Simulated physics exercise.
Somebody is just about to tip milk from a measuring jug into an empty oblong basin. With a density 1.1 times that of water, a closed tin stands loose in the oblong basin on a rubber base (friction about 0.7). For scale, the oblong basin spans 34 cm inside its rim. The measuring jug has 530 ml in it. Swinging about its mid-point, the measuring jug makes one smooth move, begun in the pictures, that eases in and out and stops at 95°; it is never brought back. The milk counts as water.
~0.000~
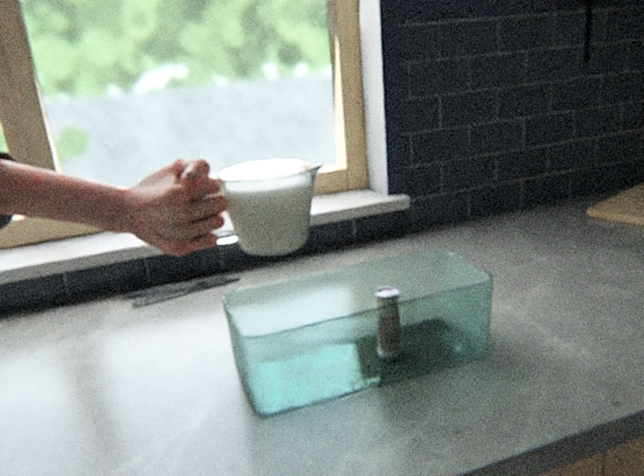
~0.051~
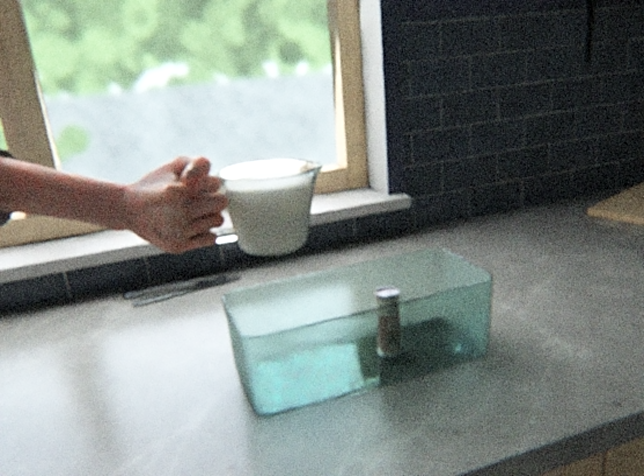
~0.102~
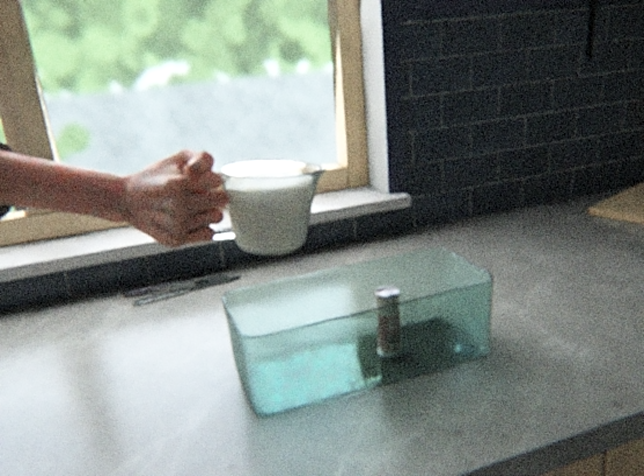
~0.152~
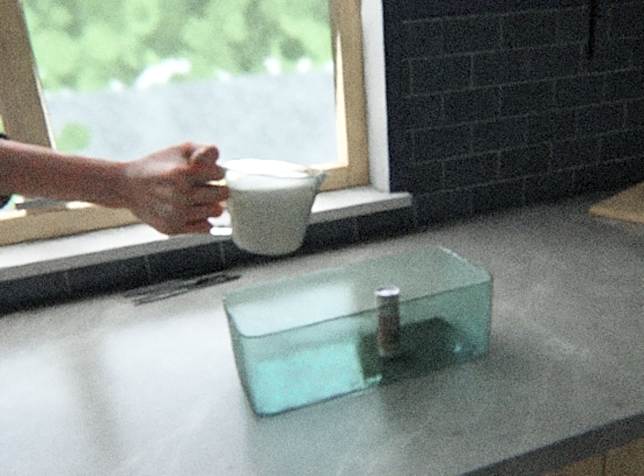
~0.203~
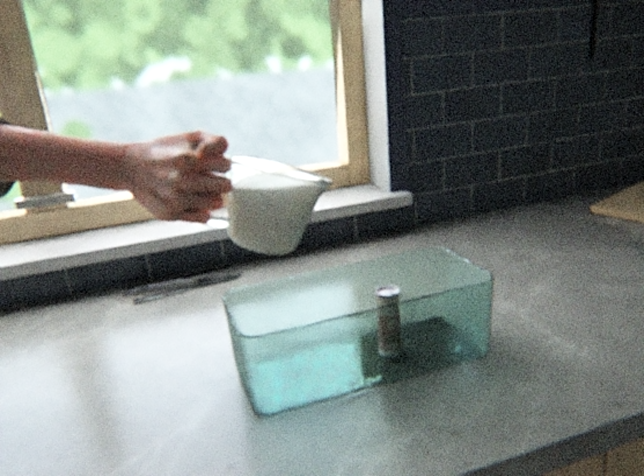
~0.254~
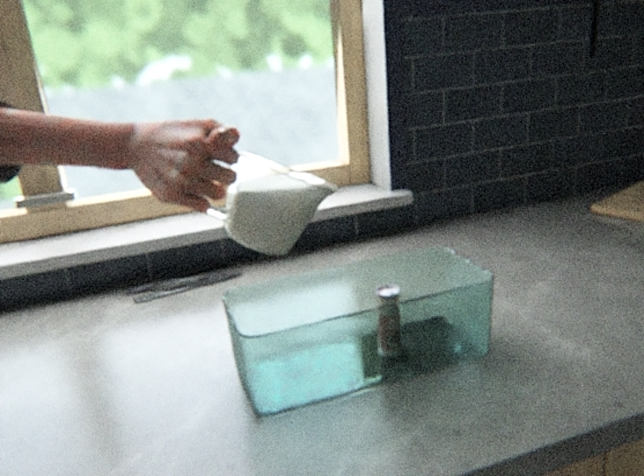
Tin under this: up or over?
Over.
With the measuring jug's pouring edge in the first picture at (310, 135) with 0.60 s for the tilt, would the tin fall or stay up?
Then the tin comes down.
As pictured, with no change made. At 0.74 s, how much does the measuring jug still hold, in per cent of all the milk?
Remaining share: Approx. 9 %.
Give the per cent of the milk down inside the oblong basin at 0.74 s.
Roughly 80 %.
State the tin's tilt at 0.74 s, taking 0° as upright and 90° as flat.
The lean is some 10° away from upright.
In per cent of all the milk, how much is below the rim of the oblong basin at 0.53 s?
Near 26 in a hundred.
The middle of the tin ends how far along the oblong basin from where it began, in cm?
All told, the tin's centre has moved close to 7.5 cm.
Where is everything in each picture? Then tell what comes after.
In the first frame, it leans 0°; its right rim is at (322, 162); the milk meets the walls at (222, 187) and (309, 173); the oblong basin's rim runs from (231, 316) to (467, 263); the tin's top is at (387, 294).
In the second frame, it leans 1°; its right rim is at (323, 163); the milk meets the walls at (222, 187) and (309, 174).
In the third frame, it leans 5°; its right rim is at (325, 167); the milk meets the walls at (225, 185) and (311, 175).
In the fourth frame, it leans 11°; its right rim is at (329, 172); the milk meets the walls at (227, 184) and (315, 176).
In the fifth frame, it leans 19°; its right rim is at (332, 181); the milk meets the walls at (231, 186) and (323, 177).
In the sixth frame, it leans 29°; its right rim is at (334, 191); the milk meets the walls at (232, 192) and (328, 184); 2 per cent is over the edge.
By 0.53 s the tilt is 84° and 46 per cent is still to pour; the tin stands where it began.
By 0.74 s the tilt is 95° and 9 per cent is still to pour; the tin leans 8°.
By 0.95 s the tilt is 95° and 1 per cent is still to pour; the tin lies on its side.
By 1.18 s the tilt is 95° and 0 per cent is still to pour; the tin lies on its side.
At rest the tin lies on its side.
